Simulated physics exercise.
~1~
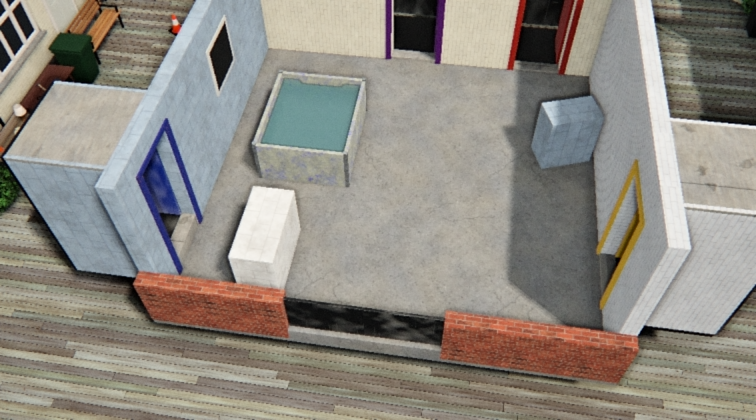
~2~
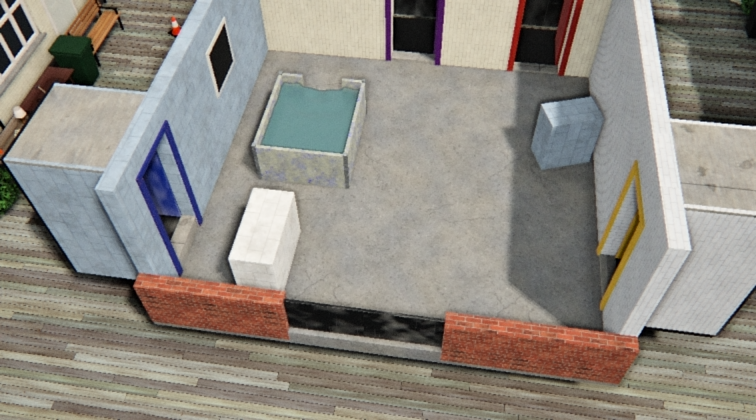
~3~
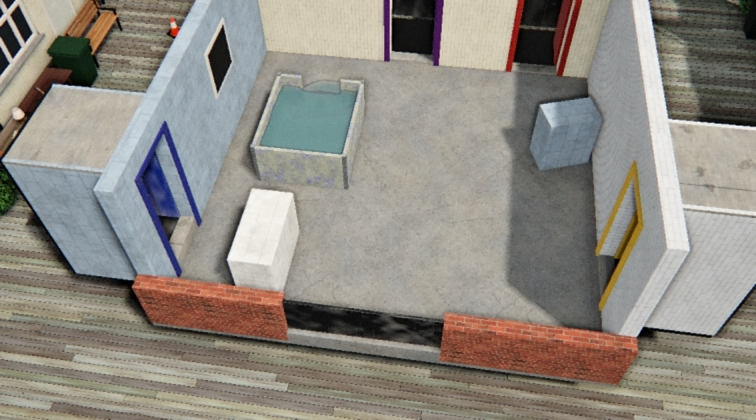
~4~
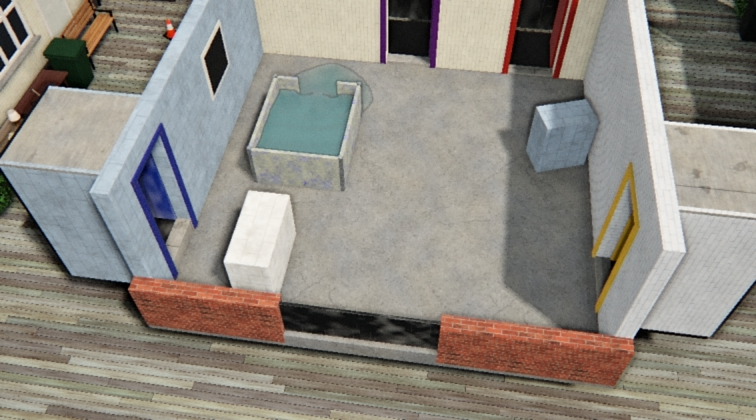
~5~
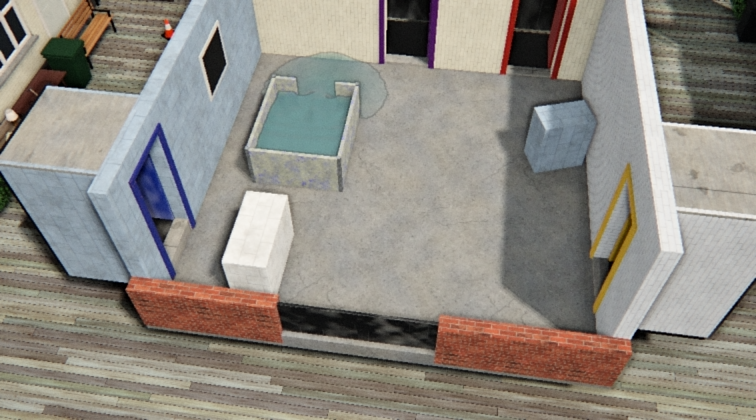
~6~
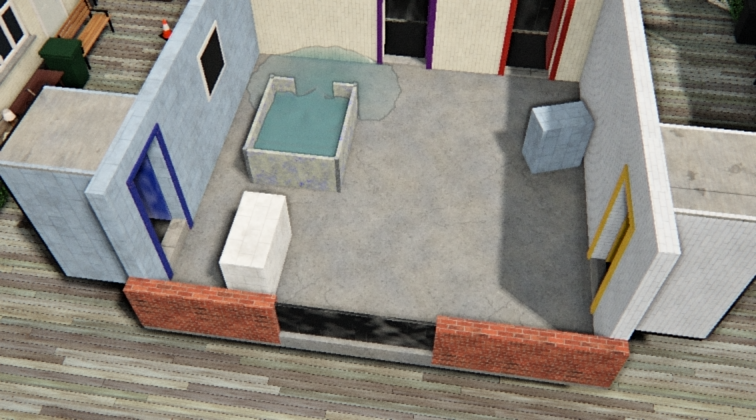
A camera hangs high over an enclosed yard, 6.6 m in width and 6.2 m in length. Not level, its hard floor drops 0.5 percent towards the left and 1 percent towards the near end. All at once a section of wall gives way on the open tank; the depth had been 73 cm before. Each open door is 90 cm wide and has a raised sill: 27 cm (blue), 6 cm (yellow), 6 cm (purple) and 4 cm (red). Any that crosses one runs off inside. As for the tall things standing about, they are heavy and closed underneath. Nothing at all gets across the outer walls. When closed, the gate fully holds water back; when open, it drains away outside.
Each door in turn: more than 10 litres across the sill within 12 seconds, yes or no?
Answers: Blue door, no; yellow door, no; purple door, yes; red door, yes.
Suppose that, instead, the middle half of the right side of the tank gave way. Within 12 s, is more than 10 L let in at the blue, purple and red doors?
Blue: Within the limit; purple: Within the limit; red: Exceeding the limit.
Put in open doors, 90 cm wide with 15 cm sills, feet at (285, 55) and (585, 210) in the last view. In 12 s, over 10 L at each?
Order as listed: Surpassed and respected.
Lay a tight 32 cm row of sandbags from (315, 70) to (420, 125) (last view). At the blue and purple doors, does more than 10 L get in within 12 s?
Well, the blue one ends up within bounds and the purple one ends up within bounds.
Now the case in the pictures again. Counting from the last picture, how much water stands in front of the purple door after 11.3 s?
The mean depth is around 2.5 cm.
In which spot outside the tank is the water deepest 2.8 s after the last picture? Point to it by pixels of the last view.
It's at about (317, 64) in the last picture.
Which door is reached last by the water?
Yellow.
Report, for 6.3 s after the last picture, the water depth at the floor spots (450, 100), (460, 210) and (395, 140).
Spot one 3 cm, spot two 3 cm, spot three 1 cm.
Then, 0.7 s after the last picture water covers 15 % of the floor and is deepest (48 cm) near (260, 54); blue door not reached, yellow door not reached, purple door 14 cm at the sill, 5 L in, red door not reached.
Then, 1.5 s after the last picture water covers 25 % of the floor and is deepest (35 cm) near (260, 54); blue door not reached, yellow door not reached, purple door 12 cm at the sill, 25 L in, red door 4 cm at the sill, 0 L in.
Then, 2.8 s after the last picture water covers 45 % of the floor and is deepest (25 cm) near (317, 64); blue door 7 cm at the sill, 0 L in, yellow door not reached, purple door 10 cm at the sill, 41 L in, red door 3 cm at the sill, 0 L in.
Then, 6.3 s after the last picture water covers 75 % of the floor and is deepest (19 cm) near (160, 306); blue door 11 cm at the sill, 0 L in, yellow door 1 cm at the sill, 0 L in, purple door 6 cm at the sill, 53 L in, red door 9 cm at the sill, 11 L in.
Then, 11.3 s after the last picture water covers 95 % of the floor and is deepest (12 cm) near (160, 306); blue door 11 cm at the sill, 0 L in, yellow door 5 cm at the sill, 0 L in, purple door 2 cm at the sill, 54 L in, red door 4 cm at the sill, 33 L in.
